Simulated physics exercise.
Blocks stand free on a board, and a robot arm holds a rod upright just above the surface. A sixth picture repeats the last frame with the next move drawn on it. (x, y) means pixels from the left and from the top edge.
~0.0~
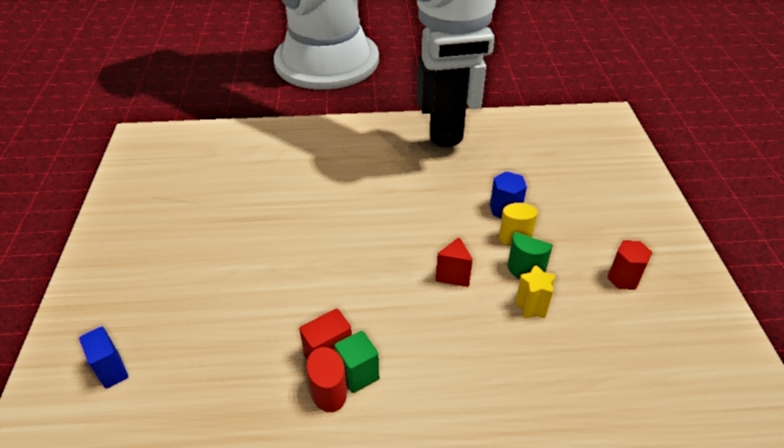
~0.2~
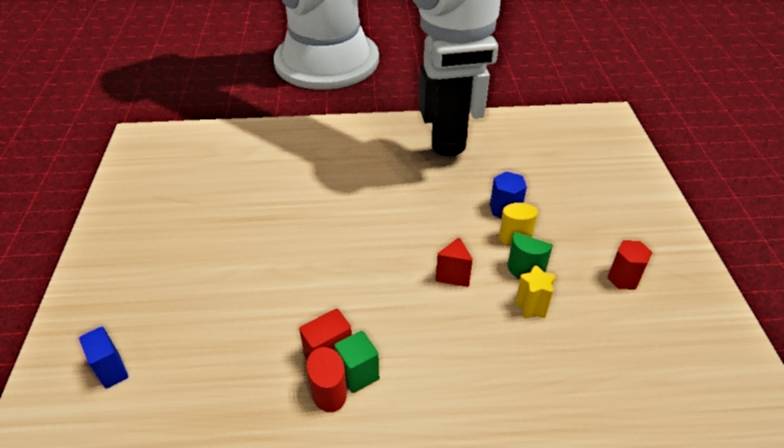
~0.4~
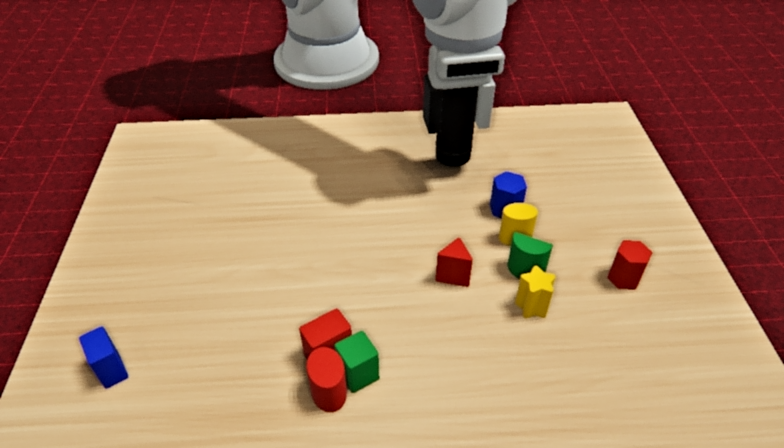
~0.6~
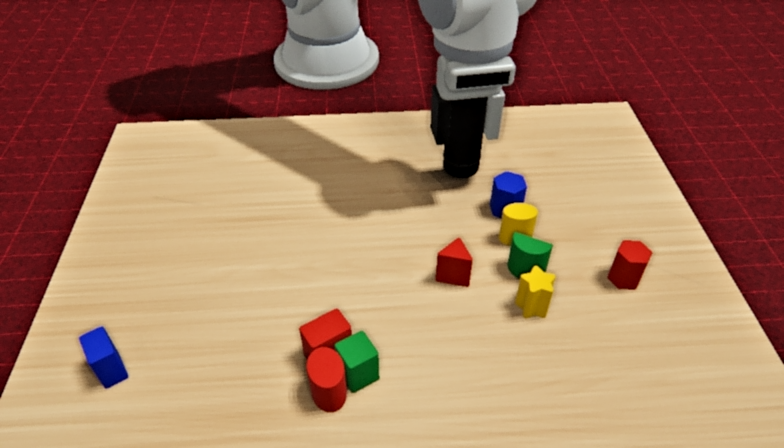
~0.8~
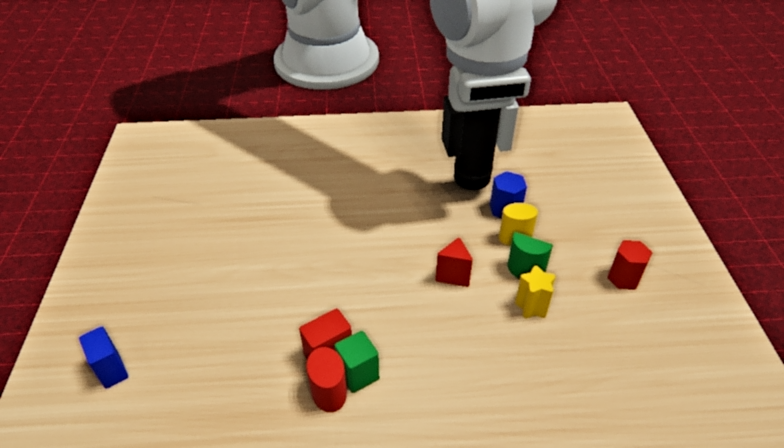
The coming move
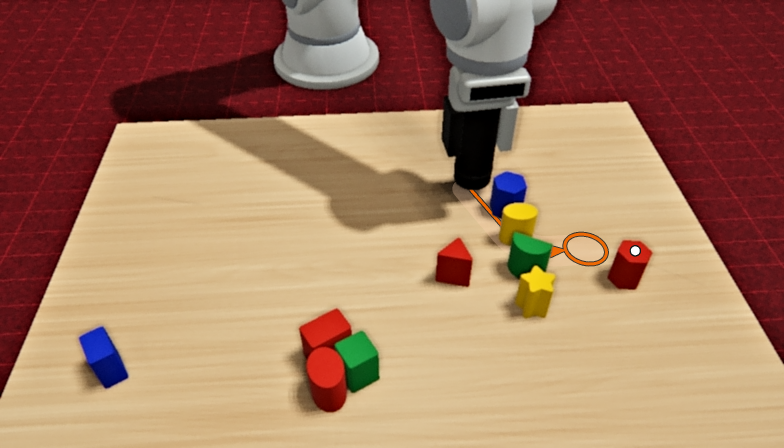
We see colored blocks scattered on a wooden board while a robot arm holds an upright black rod near the far edge. The arm moves the rod slightly forward and to the right, closer to the blue hexagonal block, as the blocks stay still.
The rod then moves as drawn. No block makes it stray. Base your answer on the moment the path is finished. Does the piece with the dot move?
No.
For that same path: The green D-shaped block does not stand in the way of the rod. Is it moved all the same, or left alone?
When the path is over, the green D-shaped block has left its spot.
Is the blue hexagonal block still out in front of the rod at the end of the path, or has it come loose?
I expect it to be beside or behind the rod.
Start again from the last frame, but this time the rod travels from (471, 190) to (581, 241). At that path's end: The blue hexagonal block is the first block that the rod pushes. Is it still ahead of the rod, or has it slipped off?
That block remains ahead.
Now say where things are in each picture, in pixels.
Rod tip at (446, 137); block tops, blue hexagonal block at (510, 182); yellow oval block at (521, 211); green D-shaped block at (531, 244); red hexagonal block at (635, 251), in the first picture.
Rod at (449, 146); blocks unchanged, in the second picture.
Rod at (453, 157); blocks unchanged, in the third picture.
Rod at (461, 168); blocks unchanged, in the fourth picture.
Rod at (472, 179); blue hexagonal block at (510, 182); yellow oval block at (521, 211); green D-shaped block at (531, 244); red hexagonal block at (635, 251), in the fifth picture.
Path on the board, from (471, 190) via (497, 220) and (533, 249), ending at (586, 249); the dot is on the red hexagonal block.
The first path, step by step. One third of the way, rod at (499, 210); blue hexagonal block at (539, 195), turned 55° anticlockwise; yellow oval block at (523, 213).
Two thirds of the way, rod at (536, 238); blue hexagonal block at (555, 200), turned 105° anticlockwise; yellow oval block at (560, 245), turned 15° clockwise; green D-shaped block at (536, 253), turned 30° clockwise.
At the end, rod at (589, 238); blue hexagonal block at (565, 197), turned 150° anticlockwise; yellow oval block at (567, 249), turned 25° clockwise; green D-shaped block at (536, 253), turned 30° clockwise; red hexagonal block in place.
